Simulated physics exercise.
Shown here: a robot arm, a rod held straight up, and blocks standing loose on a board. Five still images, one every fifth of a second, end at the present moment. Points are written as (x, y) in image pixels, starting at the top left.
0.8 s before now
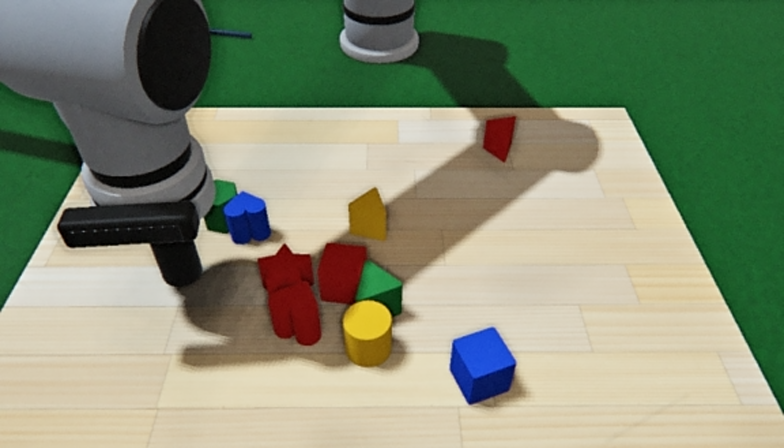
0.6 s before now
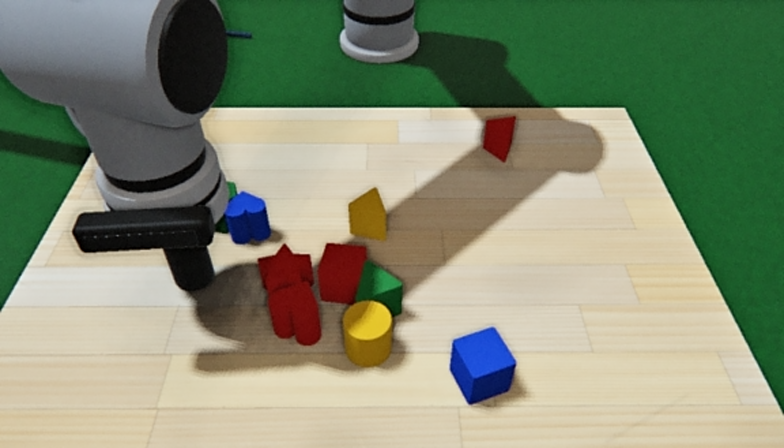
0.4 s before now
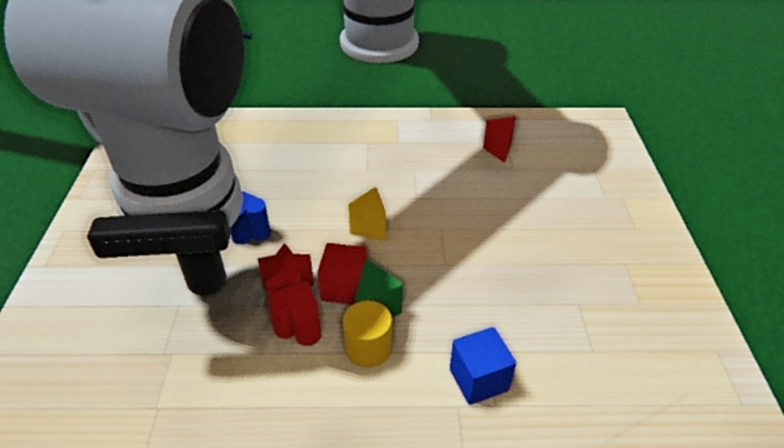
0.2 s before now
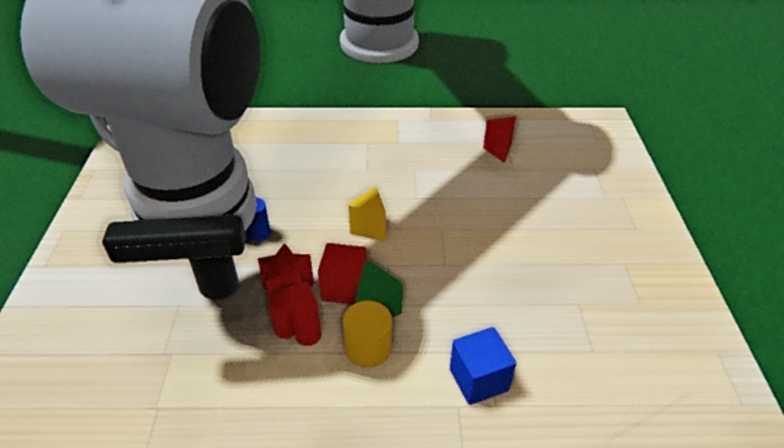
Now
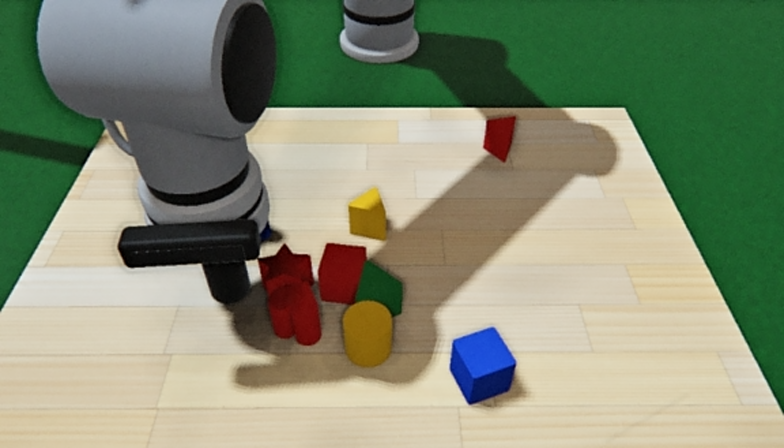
A robot arm holding an upright dark rod slid slowly to the right across a wooden board, passing in front of a blue block and nearing the red ones, while the scattered blocks stayed still.
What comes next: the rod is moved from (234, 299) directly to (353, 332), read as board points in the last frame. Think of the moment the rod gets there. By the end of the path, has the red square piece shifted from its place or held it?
The red square piece moves.
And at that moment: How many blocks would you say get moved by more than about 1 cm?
The way I see it, the answer is three or more.
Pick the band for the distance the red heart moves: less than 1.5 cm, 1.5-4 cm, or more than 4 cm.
It falls in the over 4 cm band.
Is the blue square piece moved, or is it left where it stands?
The push misses it.
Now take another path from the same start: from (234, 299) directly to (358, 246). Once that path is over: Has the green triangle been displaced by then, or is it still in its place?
It travels a centimetre or more.
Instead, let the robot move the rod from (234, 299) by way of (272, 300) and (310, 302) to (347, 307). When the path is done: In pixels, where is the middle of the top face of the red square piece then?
In the picture, that point is around (406, 238).
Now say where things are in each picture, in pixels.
Tip of the rod (183, 273), middles of tops, red star block (284, 262), red heart (295, 299), red square piece (342, 259), yellow disc (367, 319), blue square piece (484, 351), in the first frame.
Rod (195, 277), nothing pushed, in the second frame.
Rod (207, 281), nothing pushed, in the third frame.
Rod (219, 285), nothing pushed, in the fourth frame.
Rod (231, 289), red star block (284, 262), red heart (295, 299), red square piece (342, 259), yellow disc (367, 319), blue square piece (484, 351), in the fifth frame.
What follows on the original path. One third of the way, rod (270, 300); red star block (299, 261), turned 20° anticlockwise; red heart (298, 301); red square piece (346, 258).
Two thirds of the way, rod (312, 311); red star block (330, 266), turned 40° anticlockwise; red heart (324, 322); red square piece (369, 249), turned 35° anticlockwise; yellow disc (371, 320).
At the end, rod (352, 323); red star block (347, 271), turned 65° anticlockwise; red heart (328, 337), turned 30° clockwise; red square piece (377, 243), turned 50° anticlockwise; yellow disc (387, 327); blue square piece unmoved.
